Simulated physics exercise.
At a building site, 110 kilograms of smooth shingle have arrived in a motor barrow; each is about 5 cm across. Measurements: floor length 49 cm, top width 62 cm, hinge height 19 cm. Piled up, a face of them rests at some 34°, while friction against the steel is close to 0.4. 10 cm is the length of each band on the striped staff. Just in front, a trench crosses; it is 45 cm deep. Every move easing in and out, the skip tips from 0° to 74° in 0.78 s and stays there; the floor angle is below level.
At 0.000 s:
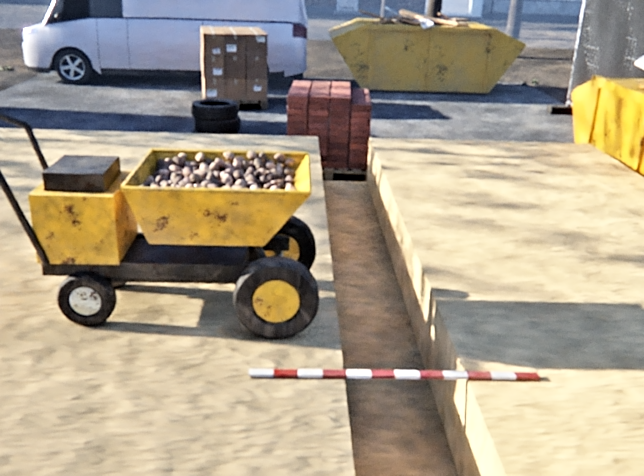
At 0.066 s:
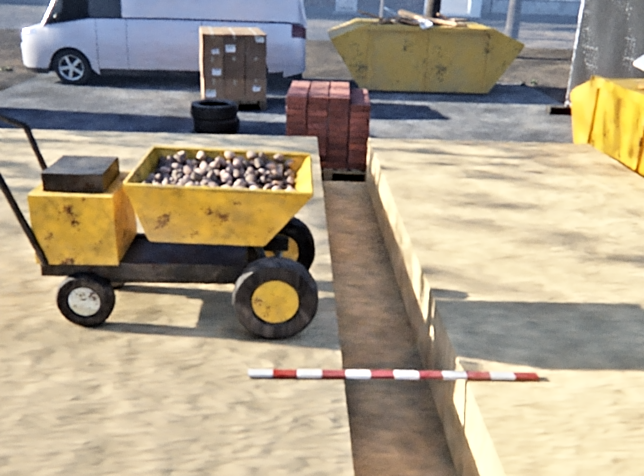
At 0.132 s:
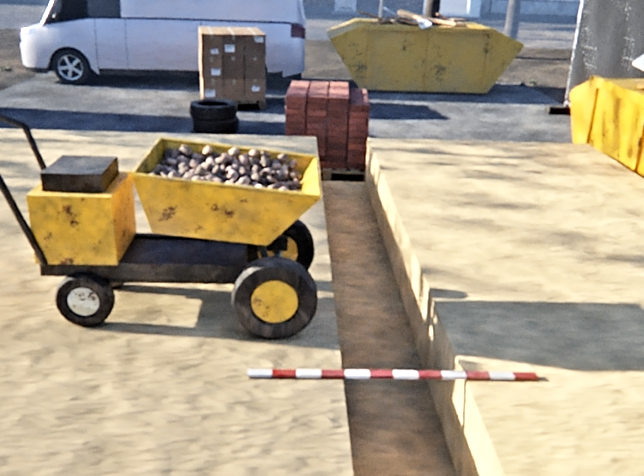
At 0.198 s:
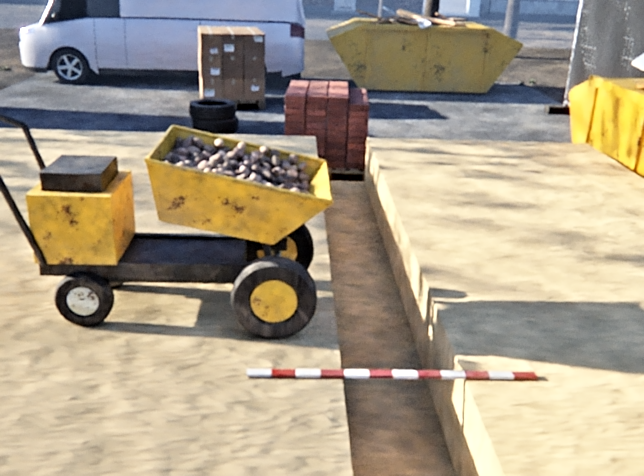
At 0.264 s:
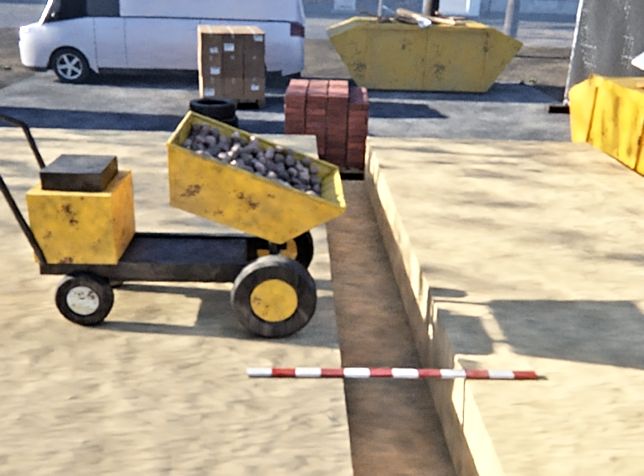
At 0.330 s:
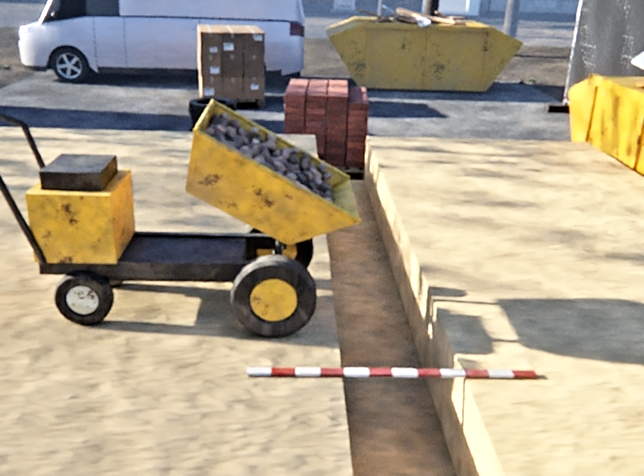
To begin with, a yellow skip full of rounded stones sits level on a small wheeled cart beside a narrow trench. The skip then tilts steadily, its left end rising and its right lip reaching out over the trench, until it slopes steeply with the stones still inside.
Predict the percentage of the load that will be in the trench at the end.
Predicted: Roughly 64 %.
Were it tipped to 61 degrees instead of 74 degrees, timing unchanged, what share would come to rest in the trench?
It would be near 65 per cent.
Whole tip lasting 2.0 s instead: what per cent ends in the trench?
Roughly 85% would finish there.
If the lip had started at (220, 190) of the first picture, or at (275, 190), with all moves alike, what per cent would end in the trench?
From the first place around 95 per cent, from the other around 95.
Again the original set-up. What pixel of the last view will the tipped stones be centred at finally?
The middle should be near (417, 372).
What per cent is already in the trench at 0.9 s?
35 per cent or so by then.
After 0.6 s the floor is at 62°; 100 % in the skip; the foremost stones are at (381, 239).
After 0.9 s the floor is at 74°; 50 % in the skip, 35 % in the trench, 15 % past the trench; the foremost stones are at (478, 313).
After 1.2 s the floor is at 74°; 9 % in the skip, 55 % in the trench, 36 % past the trench; the foremost stones are at (607, 300).
After 3.2 s the floor is at 74°; 0 % in the skip, 64 % in the trench, 36 % past the trench; the foremost stones are past the picture's edge.
